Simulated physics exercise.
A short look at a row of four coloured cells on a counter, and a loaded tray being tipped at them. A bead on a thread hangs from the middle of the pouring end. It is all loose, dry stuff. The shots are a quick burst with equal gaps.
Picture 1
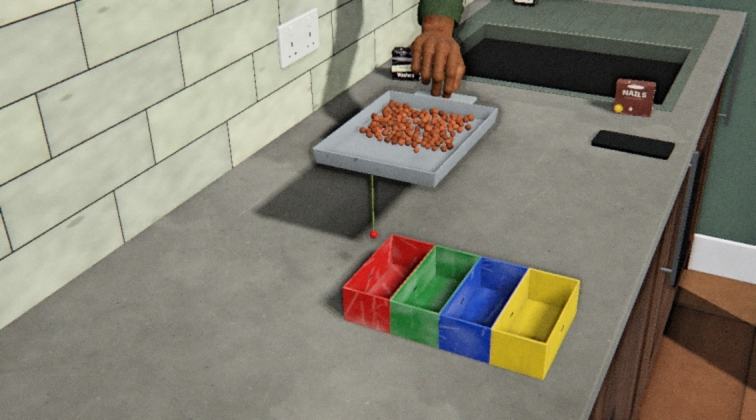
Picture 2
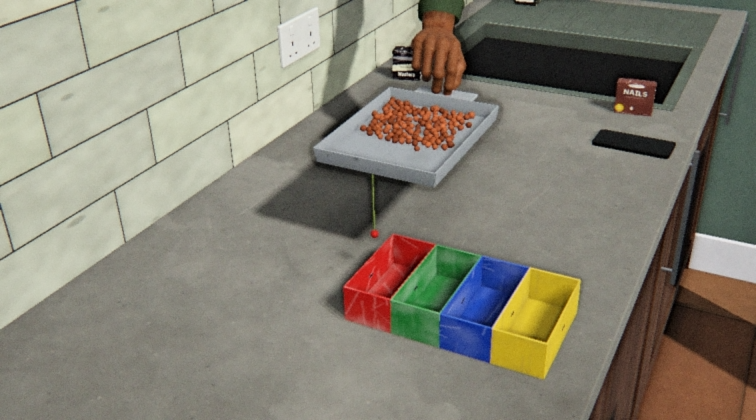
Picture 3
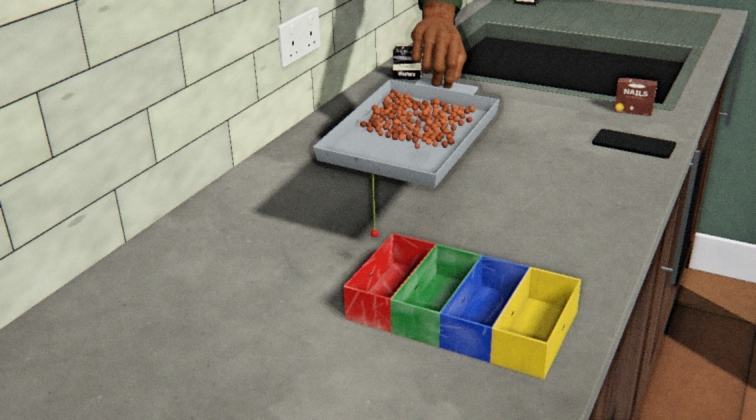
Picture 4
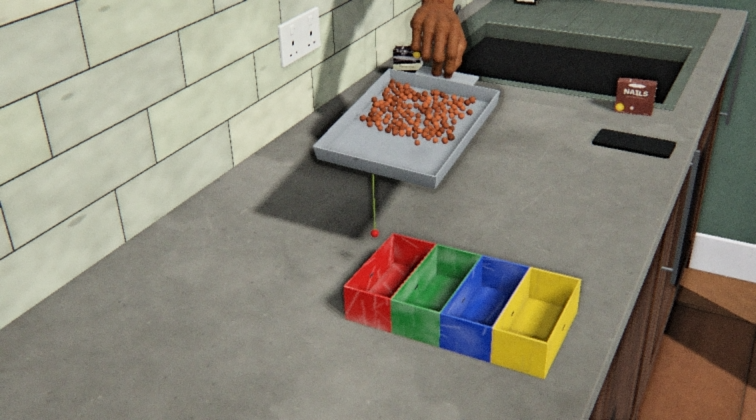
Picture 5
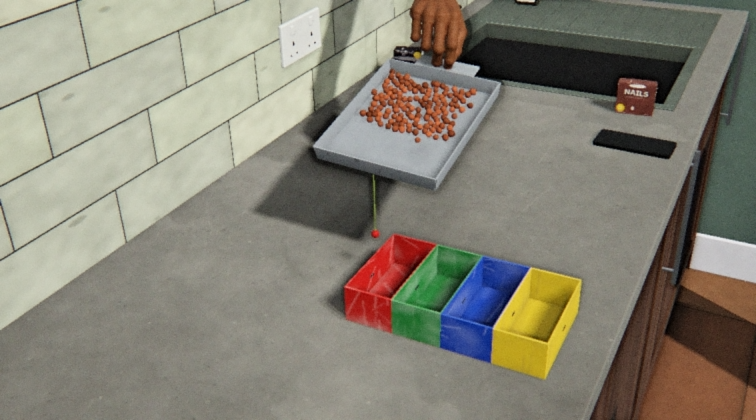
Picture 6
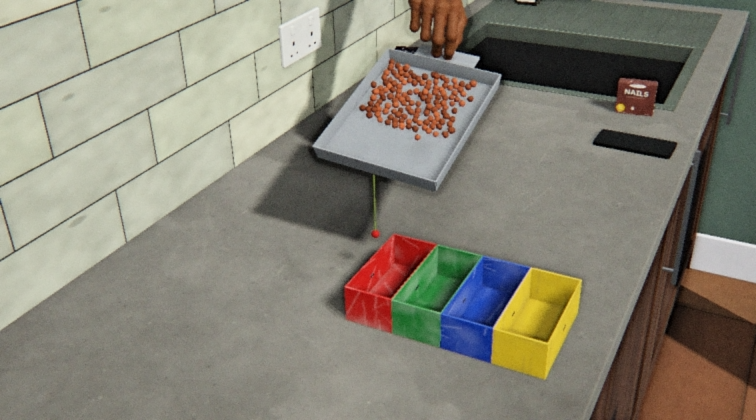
Tray of small brown pellets tilting gradually as a hand raises its far end, above red, green, blue and yellow cells.
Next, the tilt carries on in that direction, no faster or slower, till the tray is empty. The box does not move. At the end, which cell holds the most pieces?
The red cell gets the most.
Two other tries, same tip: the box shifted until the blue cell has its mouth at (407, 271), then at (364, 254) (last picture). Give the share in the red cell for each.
The first gives 0 %, the second 0 %.
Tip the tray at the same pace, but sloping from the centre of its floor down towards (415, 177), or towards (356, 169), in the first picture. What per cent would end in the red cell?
Near 50 % and 0 %.
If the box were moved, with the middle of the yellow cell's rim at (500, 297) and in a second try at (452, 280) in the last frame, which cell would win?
First the green cell, then the cell in blue.
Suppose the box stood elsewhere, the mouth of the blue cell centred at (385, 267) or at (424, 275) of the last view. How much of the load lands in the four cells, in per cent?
The first gives 100 %, the second 100 %.
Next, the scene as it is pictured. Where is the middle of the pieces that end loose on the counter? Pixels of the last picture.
At about (327, 309).
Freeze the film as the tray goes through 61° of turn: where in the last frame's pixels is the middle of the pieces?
Close to (402, 162).
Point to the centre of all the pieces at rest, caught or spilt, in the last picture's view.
Roughly at (394, 300).
Just after the last frame, tray tipped steeply; almost all on the tray; just a few in the red cell; about a tenth falling or outside the box.
A moment on, tray tipped right over; the larger part on the tray; about a tenth in the red cell; just a few in the green cell; about a tenth falling or outside the box.
Further on, tray tipped past a quarter turn; roughly half in the red cell; roughly a quarter in the green cell; roughly a quarter falling or outside the box.
When it is over, tray tipped past a quarter turn; roughly half in the red cell; roughly a quarter in the green cell; not one in the yellow cell; not one in the blue cell; roughly a quarter outside the box.
